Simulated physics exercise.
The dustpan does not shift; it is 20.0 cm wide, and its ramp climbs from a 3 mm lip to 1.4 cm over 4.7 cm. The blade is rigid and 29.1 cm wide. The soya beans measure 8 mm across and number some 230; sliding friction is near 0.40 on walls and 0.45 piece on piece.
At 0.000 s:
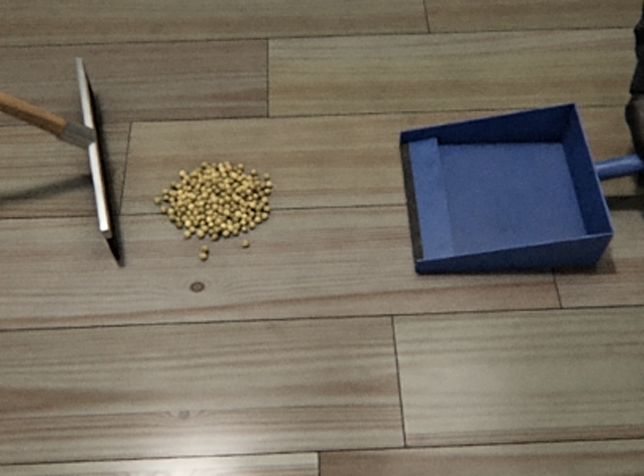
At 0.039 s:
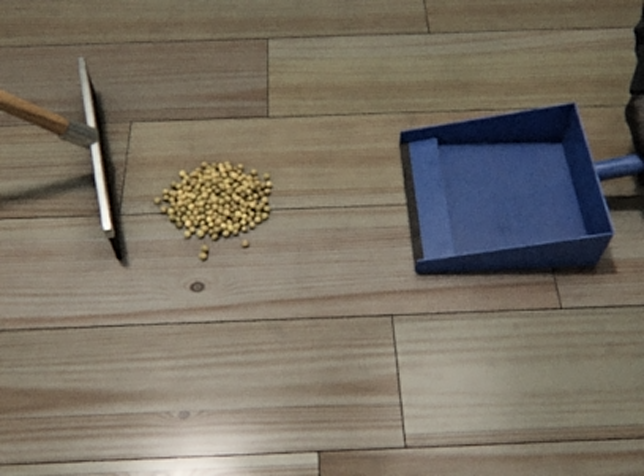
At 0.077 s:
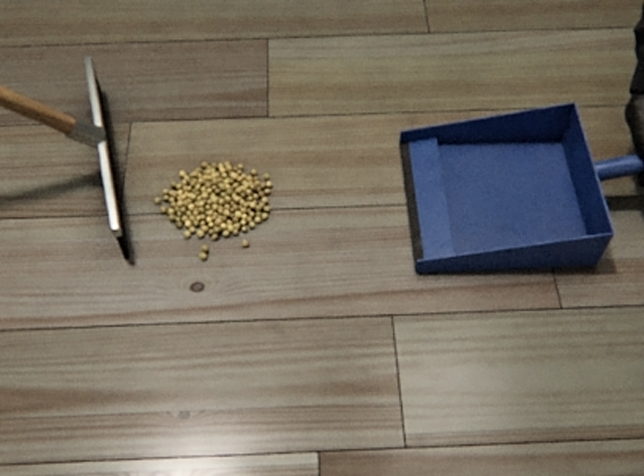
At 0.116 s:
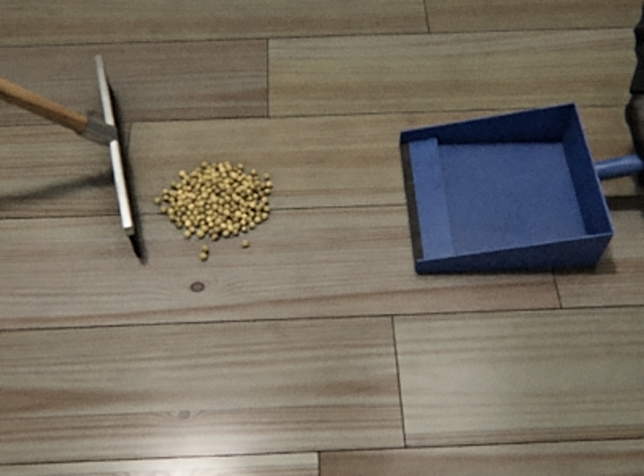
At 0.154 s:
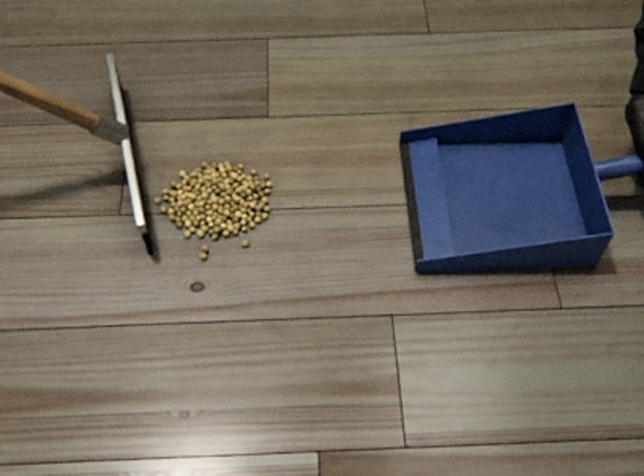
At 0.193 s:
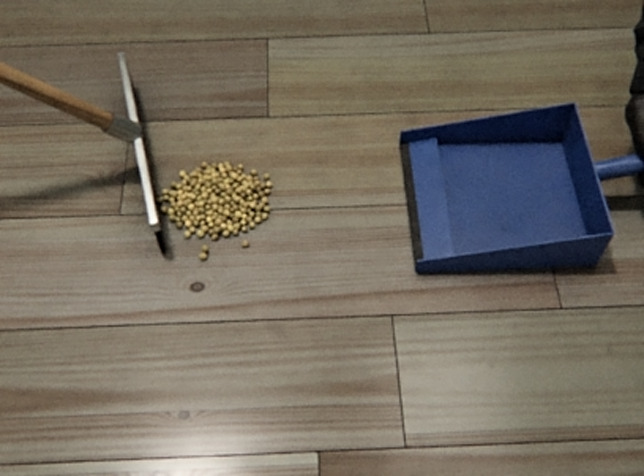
In the video, a flat blade on a wooden handle slides slowly rightward across a wood-plank floor until its edge is beside a small pile of soya beans, while the beans and a blue dustpan on the right stay still.
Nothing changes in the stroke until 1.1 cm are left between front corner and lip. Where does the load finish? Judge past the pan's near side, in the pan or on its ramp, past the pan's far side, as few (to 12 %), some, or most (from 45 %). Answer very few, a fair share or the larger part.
Past the pan's near side: Very few; in the pan or on its ramp: A fair share; past the pan's far side: A fair share.
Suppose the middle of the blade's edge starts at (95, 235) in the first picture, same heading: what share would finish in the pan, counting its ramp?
Some 5 per cent.
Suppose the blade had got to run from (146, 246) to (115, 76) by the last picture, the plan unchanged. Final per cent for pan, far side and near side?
Pan 0, far 15, near 10.
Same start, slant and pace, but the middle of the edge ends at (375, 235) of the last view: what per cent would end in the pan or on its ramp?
Some 0 per cent.
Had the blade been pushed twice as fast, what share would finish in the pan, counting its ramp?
Then about 25 per cent.
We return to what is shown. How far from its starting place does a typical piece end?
About 26 cm.
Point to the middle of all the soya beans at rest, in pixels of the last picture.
Near (398, 165).
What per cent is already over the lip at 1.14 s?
About 20 per cent by then.
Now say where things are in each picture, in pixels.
In the first frame, blade from (107, 233) to (81, 66), moved 0.0 cm, 0 of the pieces shifted so far; middle of the pieces at (219, 198); pan at (508, 201).
In the second frame, blade from (109, 233) to (83, 66), moved 0.3 cm, 0 of the pieces shifted so far; middle of the pieces at (219, 198).
In the third frame, blade from (117, 232) to (90, 65), moved 1.2 cm, 0 of the pieces shifted so far; middle of the pieces at (219, 198).
In the fourth frame, blade from (129, 230) to (100, 63), moved 2.6 cm, 0 of the pieces shifted so far; middle of the pieces at (219, 198).
In the fifth frame, blade from (142, 228) to (112, 62), moved 4.1 cm, 0 of the pieces shifted so far; middle of the pieces at (219, 198).
In the sixth frame, blade from (155, 226) to (123, 61), moved 5.6 cm, 0 of the pieces shifted so far; middle of the pieces at (219, 198); pan at (508, 201). The blade's pace is about 0.39 m/s, heading 7 degrees away from the viewer's side.
After 0.55 s, middle of the blade 20 cm from the lip; 0 % over the lip, far side 10 %, near side 0 %.
Then, at 0.79 s, middle of the blade 11 cm from the lip; 0 % over the lip, far side 25 %, near side 0 %.
After 1.14 s, middle of the blade 4 cm from the lip; 20 % over the lip, far side 30 %, near side 0 %.
In the end, at 1.6 s, near side 0 %, pan 20 %, far side 30 %, in front of the lip or behind the blade 45 %.
